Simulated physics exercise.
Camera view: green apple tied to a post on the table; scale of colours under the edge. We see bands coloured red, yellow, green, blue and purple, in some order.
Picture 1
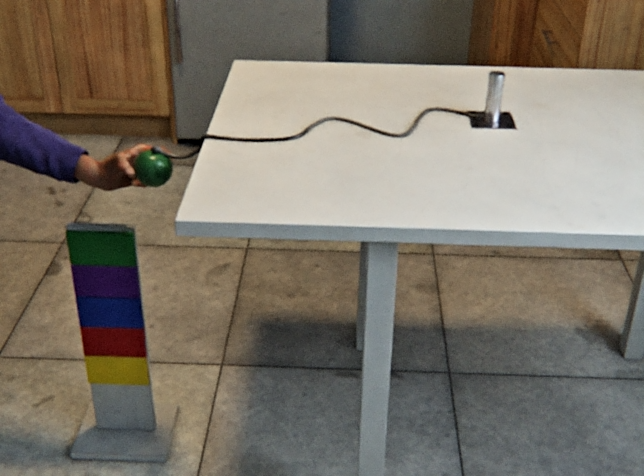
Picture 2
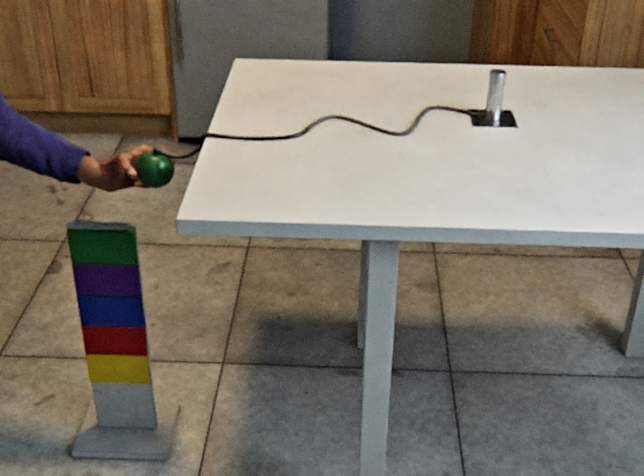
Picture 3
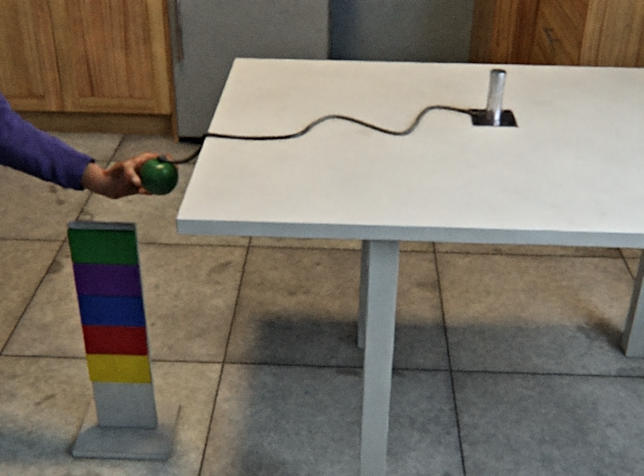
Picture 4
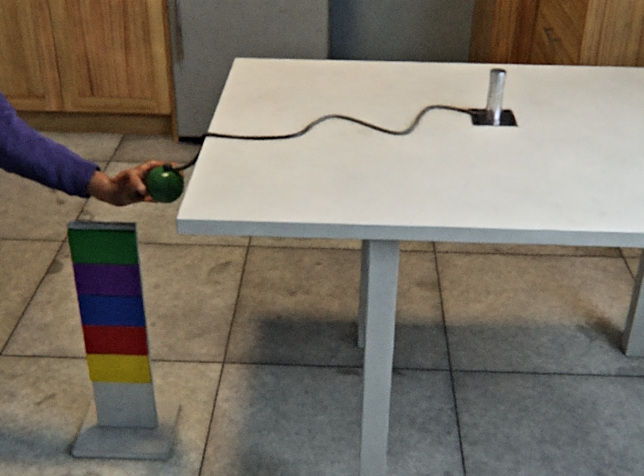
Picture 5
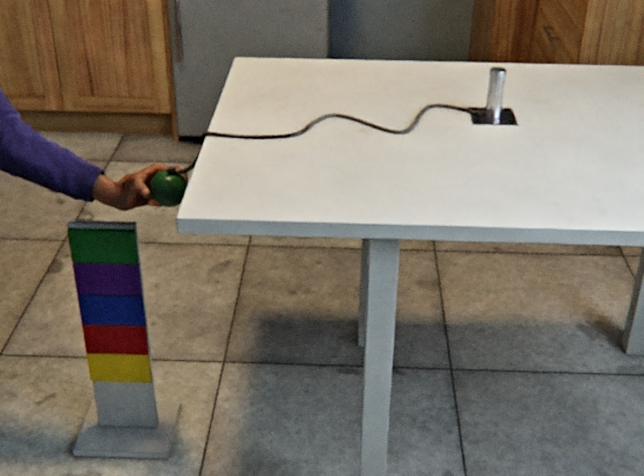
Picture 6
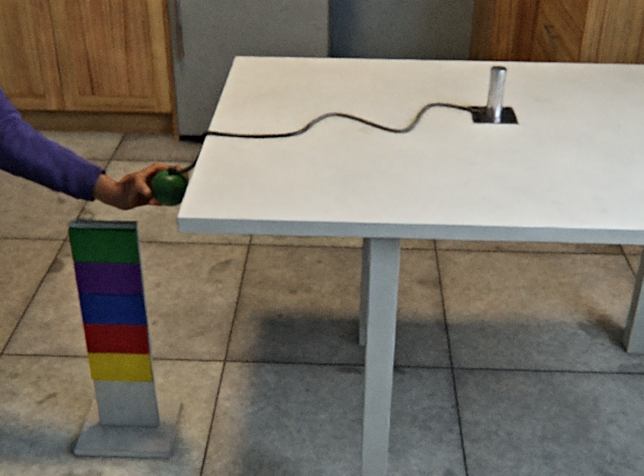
In this clip, a hand holds a green ball-like object tied by a dark cord to a metal post on a white table, moving it slightly right and down near the table's left edge, above an upright multicoloured scale.
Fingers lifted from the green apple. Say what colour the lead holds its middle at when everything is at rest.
That would be purple.
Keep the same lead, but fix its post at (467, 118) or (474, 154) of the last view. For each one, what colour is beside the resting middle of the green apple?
Case by case: Blue, then blue.
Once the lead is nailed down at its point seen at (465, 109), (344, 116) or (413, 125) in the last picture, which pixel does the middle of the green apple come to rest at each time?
Expect roughly (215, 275) for the first, (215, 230) for the second and (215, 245) for the third.
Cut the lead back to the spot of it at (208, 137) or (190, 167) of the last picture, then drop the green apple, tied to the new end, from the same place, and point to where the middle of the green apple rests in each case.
Taking them in turn, near (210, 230) and near (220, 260).
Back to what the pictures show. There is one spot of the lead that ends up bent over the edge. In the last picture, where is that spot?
Approx. (297, 133).
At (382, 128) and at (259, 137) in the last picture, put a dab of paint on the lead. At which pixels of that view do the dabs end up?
First one: (330, 123); second one: (209, 167).
A little later, apple near (234, 277); level with purple.
Next, apple near (203, 280); level with purple.
When it is over, apple near (213, 280); level with purple. Its middle rests at the purple band.
